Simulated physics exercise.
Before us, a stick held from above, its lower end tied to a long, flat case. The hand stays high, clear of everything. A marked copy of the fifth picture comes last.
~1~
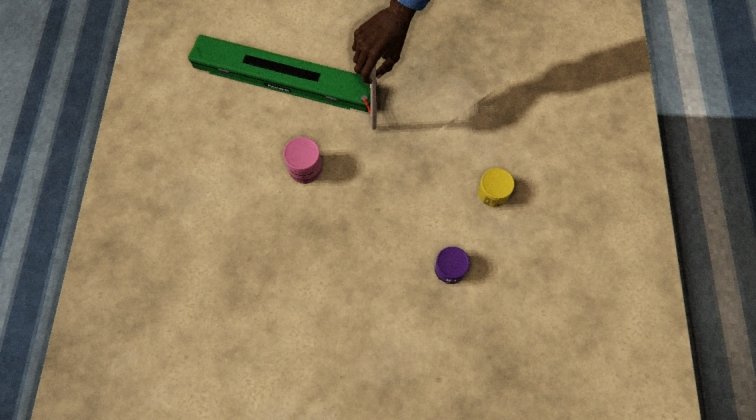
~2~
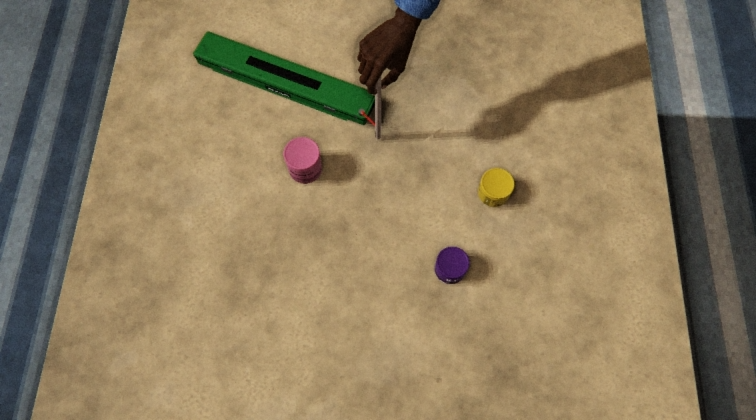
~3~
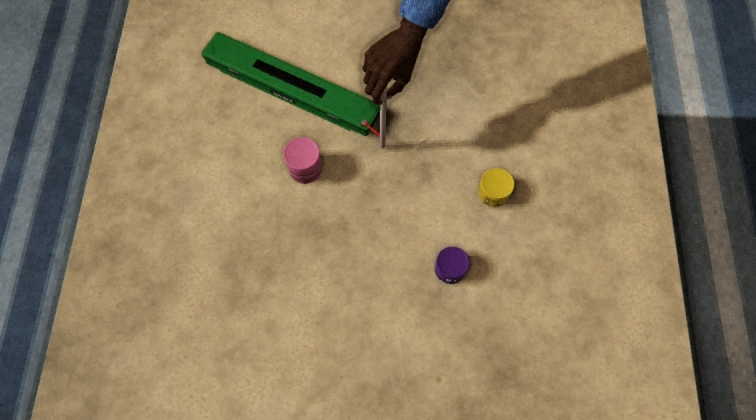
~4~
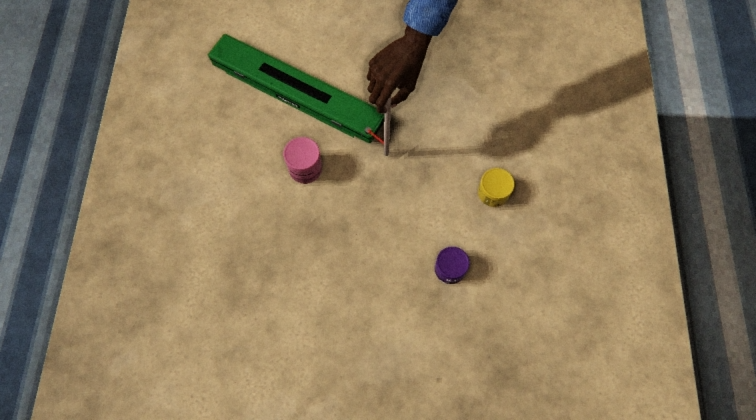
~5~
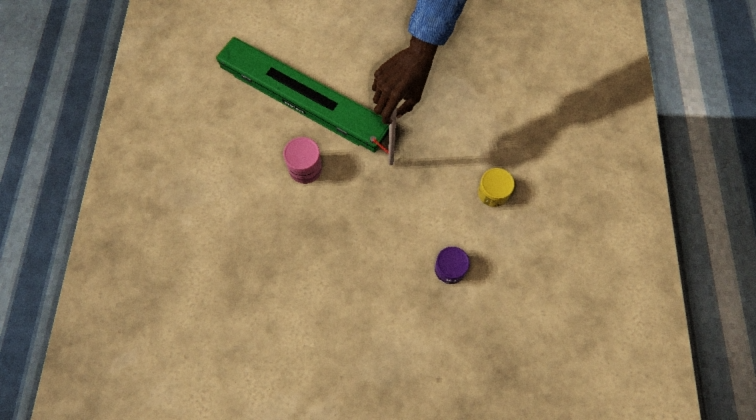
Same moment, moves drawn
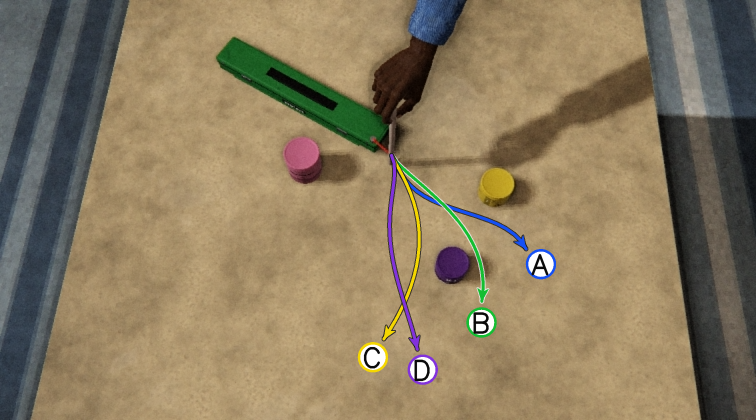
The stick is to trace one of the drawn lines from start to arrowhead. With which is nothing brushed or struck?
With C nothing is hit.
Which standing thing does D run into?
The pink jar.
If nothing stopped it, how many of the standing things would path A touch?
One.
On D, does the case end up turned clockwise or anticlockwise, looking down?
It turns clockwise.
On the copy, A from (391, 155) via (450, 208) to (526, 249); B from (391, 155) via (457, 220) to (482, 301); C from (391, 155) via (419, 248) to (384, 339); D from (391, 155) via (391, 252) to (417, 349).
On C. First, foot of the stick (417, 216), middle of the case (340, 129).
Then, foot of the stick (410, 288), middle of the case (363, 176).
Finally, foot of the stick (379, 346), middle of the case (366, 218); nothing has been touched.
By contrast, A meets the yellow tub; B meets the purple tub; D meets the pink jar.
